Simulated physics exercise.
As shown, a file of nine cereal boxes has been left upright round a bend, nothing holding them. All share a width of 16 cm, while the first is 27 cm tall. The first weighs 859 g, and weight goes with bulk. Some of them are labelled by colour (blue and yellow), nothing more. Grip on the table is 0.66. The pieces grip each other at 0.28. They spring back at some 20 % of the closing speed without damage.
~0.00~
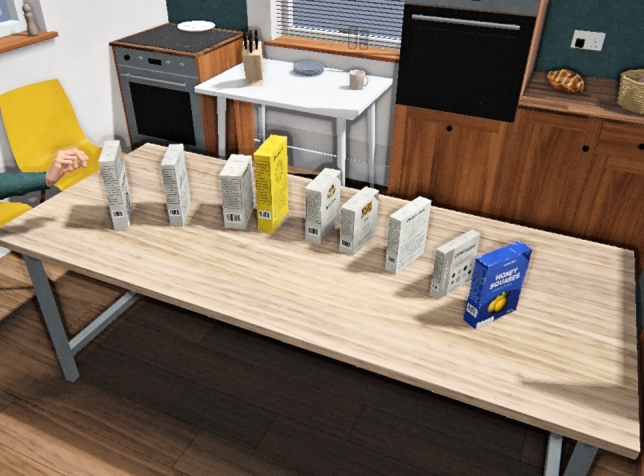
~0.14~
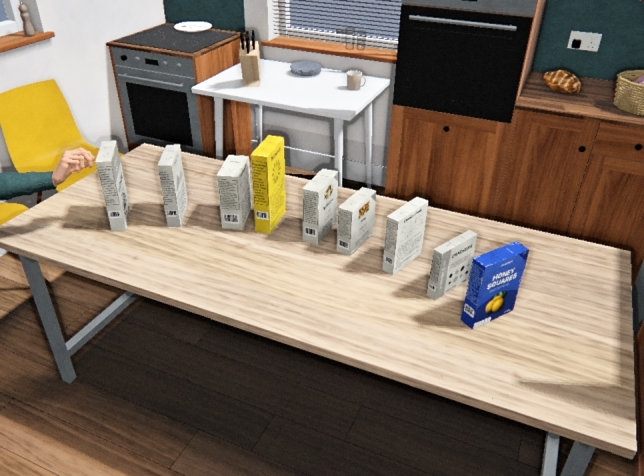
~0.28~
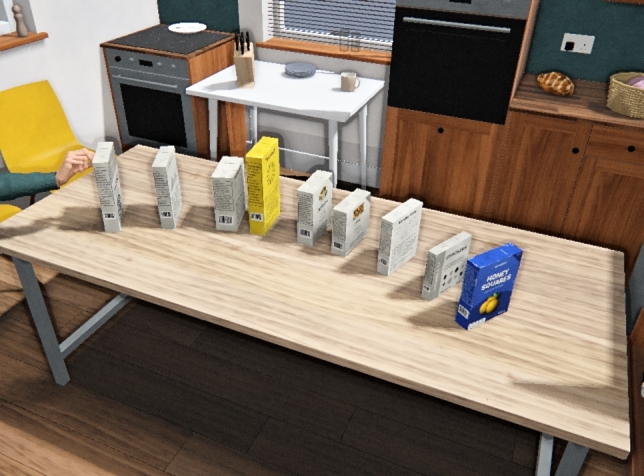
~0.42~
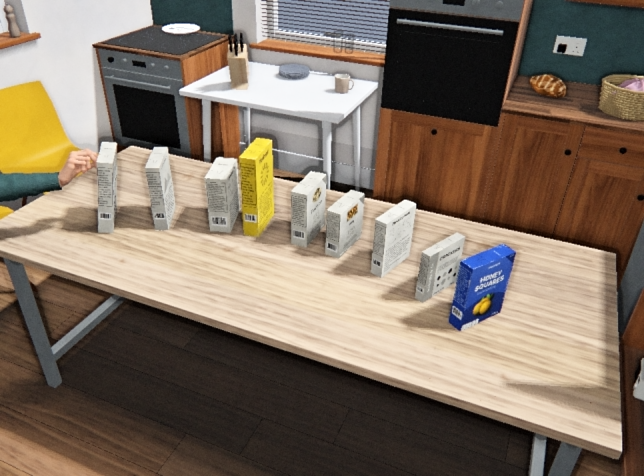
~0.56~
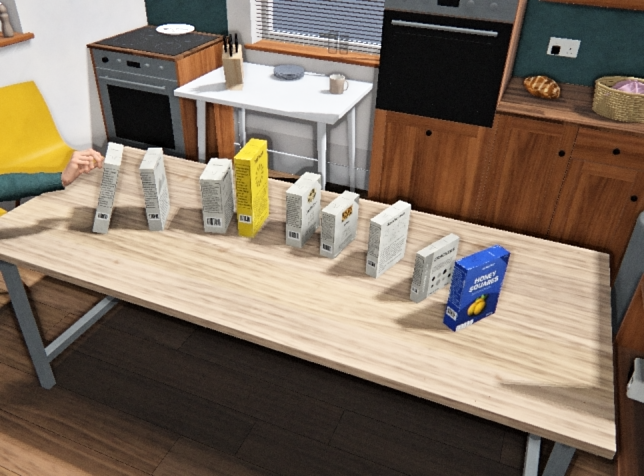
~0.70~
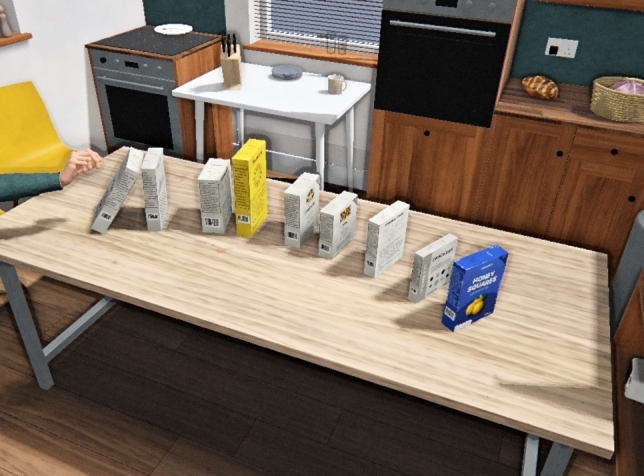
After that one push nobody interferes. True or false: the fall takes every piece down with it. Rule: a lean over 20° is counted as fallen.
True.
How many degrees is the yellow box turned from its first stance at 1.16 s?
My estimate is close to 20°.
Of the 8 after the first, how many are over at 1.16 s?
I make it 3 by that time.
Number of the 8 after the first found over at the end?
Count: 8.
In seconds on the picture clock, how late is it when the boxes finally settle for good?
Rest time: Around 2.0 s.
Around 1.16 s, 3 of the 8 other boxes over; yellow box tipped 22°.
Around 1.60 s, 6 of the 8 other boxes over; yellow box tipped 68°.
Finally (2.4 s), 8 of the 8 other boxes over; blue box lying flat; yellow box tipped 68°. Not one is left standing. Seen by the last camera, middles, blue box near (513, 340), yellow box near (298, 212).
